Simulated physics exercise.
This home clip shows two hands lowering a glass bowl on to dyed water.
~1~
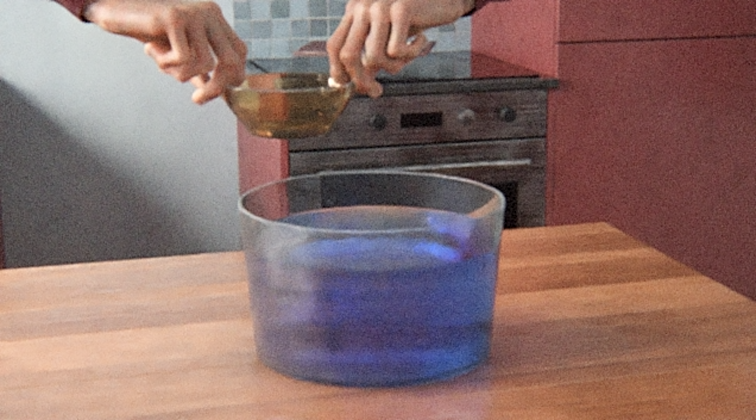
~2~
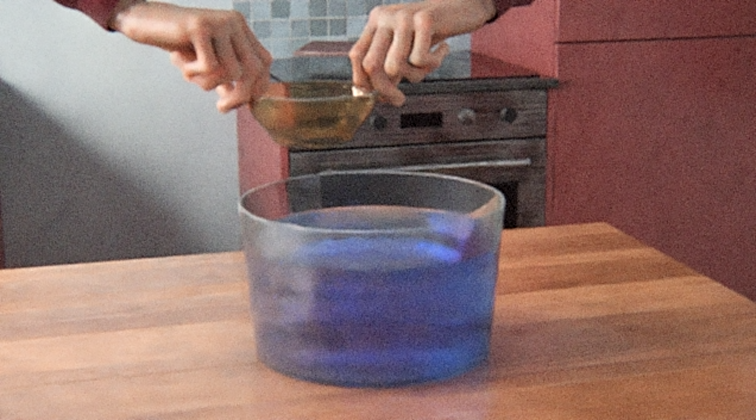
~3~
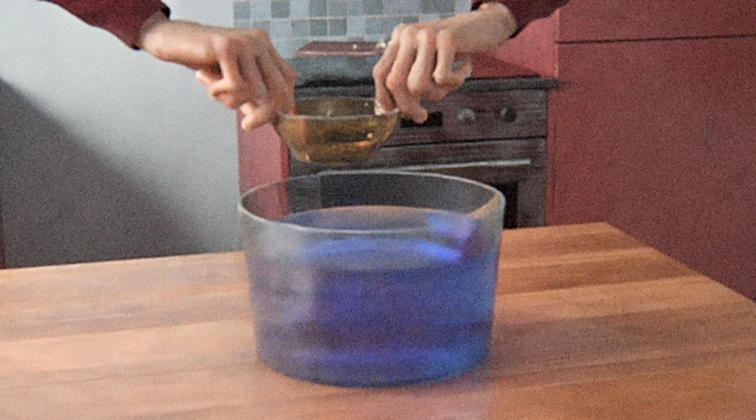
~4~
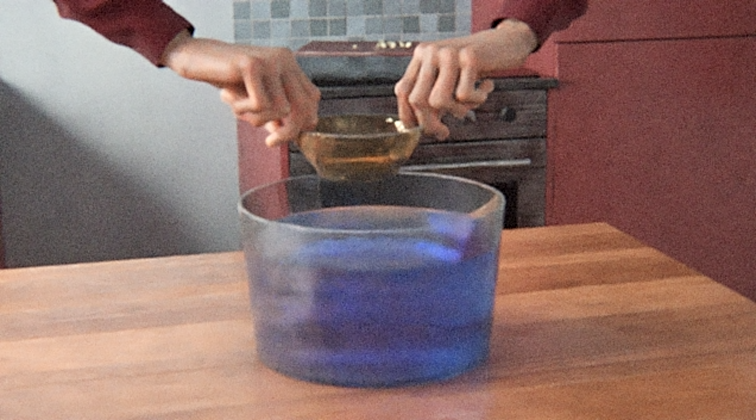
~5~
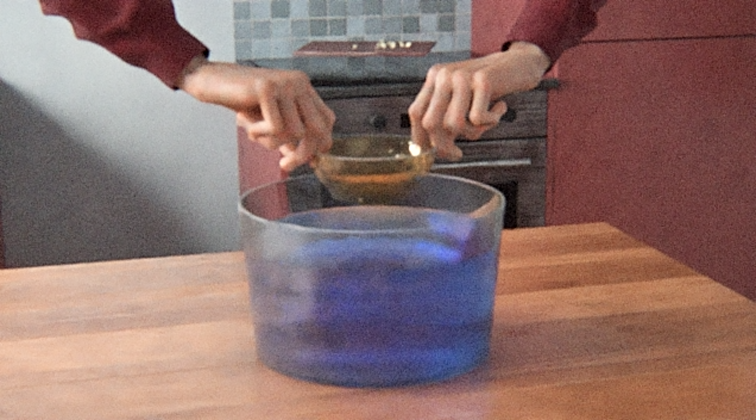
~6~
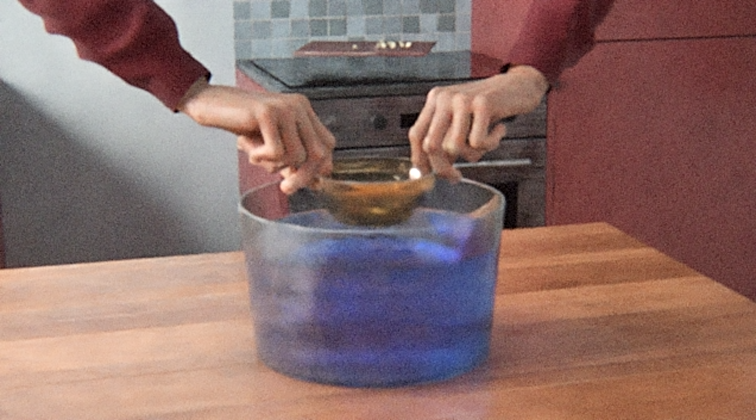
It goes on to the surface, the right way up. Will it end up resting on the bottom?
No, it stays on top.
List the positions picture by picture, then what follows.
Bowl (288, 104) empty; above the big tub, in the first frame.
Bowl (312, 112) empty; coming down, in the second frame.
Bowl (335, 129) empty; lower, in the third frame.
Bowl (358, 146) empty; lower still, in the fourth frame.
Bowl (371, 168) empty; close to the surface, in the fifth frame.
Bowl (372, 191) empty; just over the surface, in the sixth frame.
Soon after, the bowl dips into the dyed water.
Later, it bobs and steadies.
In the end, the bowl floats with about half of its side showing.
